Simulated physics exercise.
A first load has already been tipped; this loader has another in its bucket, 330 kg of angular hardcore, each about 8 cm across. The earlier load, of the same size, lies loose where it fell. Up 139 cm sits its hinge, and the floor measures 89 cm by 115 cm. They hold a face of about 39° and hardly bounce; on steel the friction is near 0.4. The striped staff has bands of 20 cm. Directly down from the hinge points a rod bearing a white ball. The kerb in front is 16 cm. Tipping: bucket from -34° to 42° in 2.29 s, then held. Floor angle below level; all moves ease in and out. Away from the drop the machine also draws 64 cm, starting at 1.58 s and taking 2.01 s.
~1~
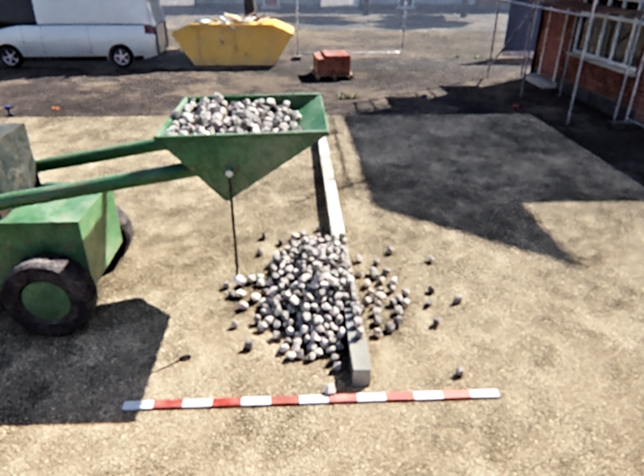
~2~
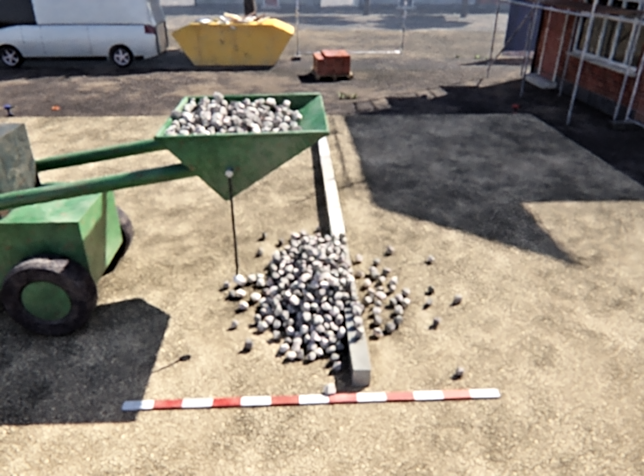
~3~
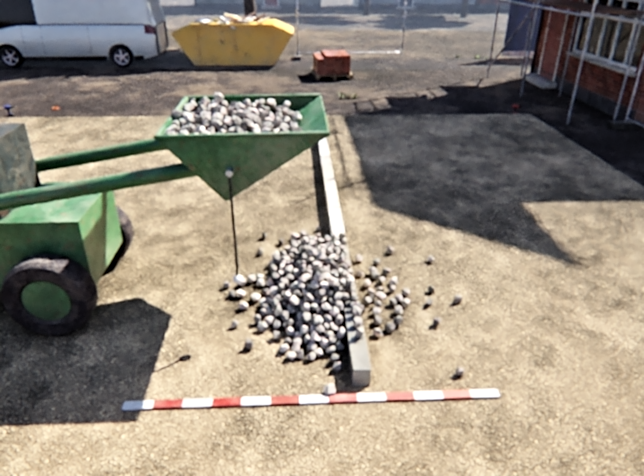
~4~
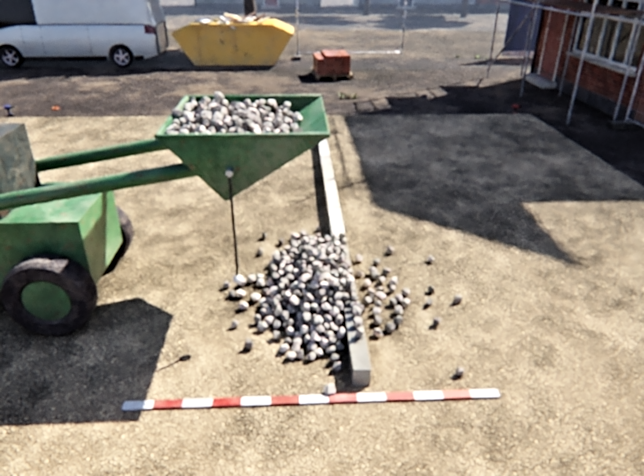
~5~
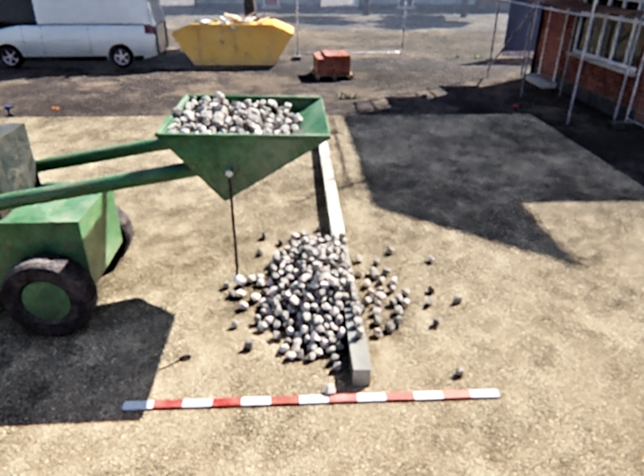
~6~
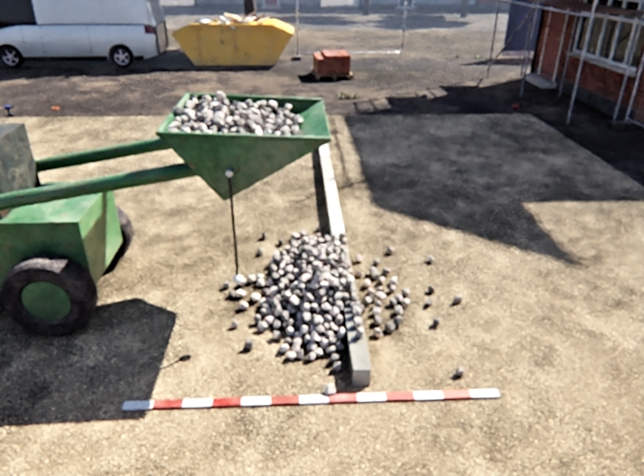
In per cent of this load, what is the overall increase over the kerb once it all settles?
19 out of 100, about.
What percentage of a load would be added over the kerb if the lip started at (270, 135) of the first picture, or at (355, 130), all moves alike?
Roughly 0 and 50 percent, in that order.
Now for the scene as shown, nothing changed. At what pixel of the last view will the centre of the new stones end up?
Middle: Approx. (309, 273) px.
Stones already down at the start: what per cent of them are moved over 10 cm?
Close to 5 in a hundred of them.
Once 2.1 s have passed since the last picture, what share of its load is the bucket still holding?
It still holds about 10 per cent.
Then, 1.4 s after the last picture the floor is at 30°; in per cent of one load, 99 in the bucket, 94 on this side of the kerb, 7 over the kerb; the foremost stones are at (429, 295).
Then, 2.1 s after the last picture the floor is at 42°; in per cent of one load, 11 in the bucket, 175 on this side of the kerb, 13 over the kerb; the foremost stones are at (429, 295).
Then, 3.7 s after the last picture the floor is at 42°; in per cent of one load, 0 in the bucket, 174 on this side of the kerb, 26 over the kerb; the foremost stones are at (437, 287).
Then, 6.4 s after the last picture the floor is at 42°; in per cent of one load, 0 in the bucket, 174 on this side of the kerb, 26 over the kerb; the foremost stones are at (437, 287). Net gain over the kerb, 19.
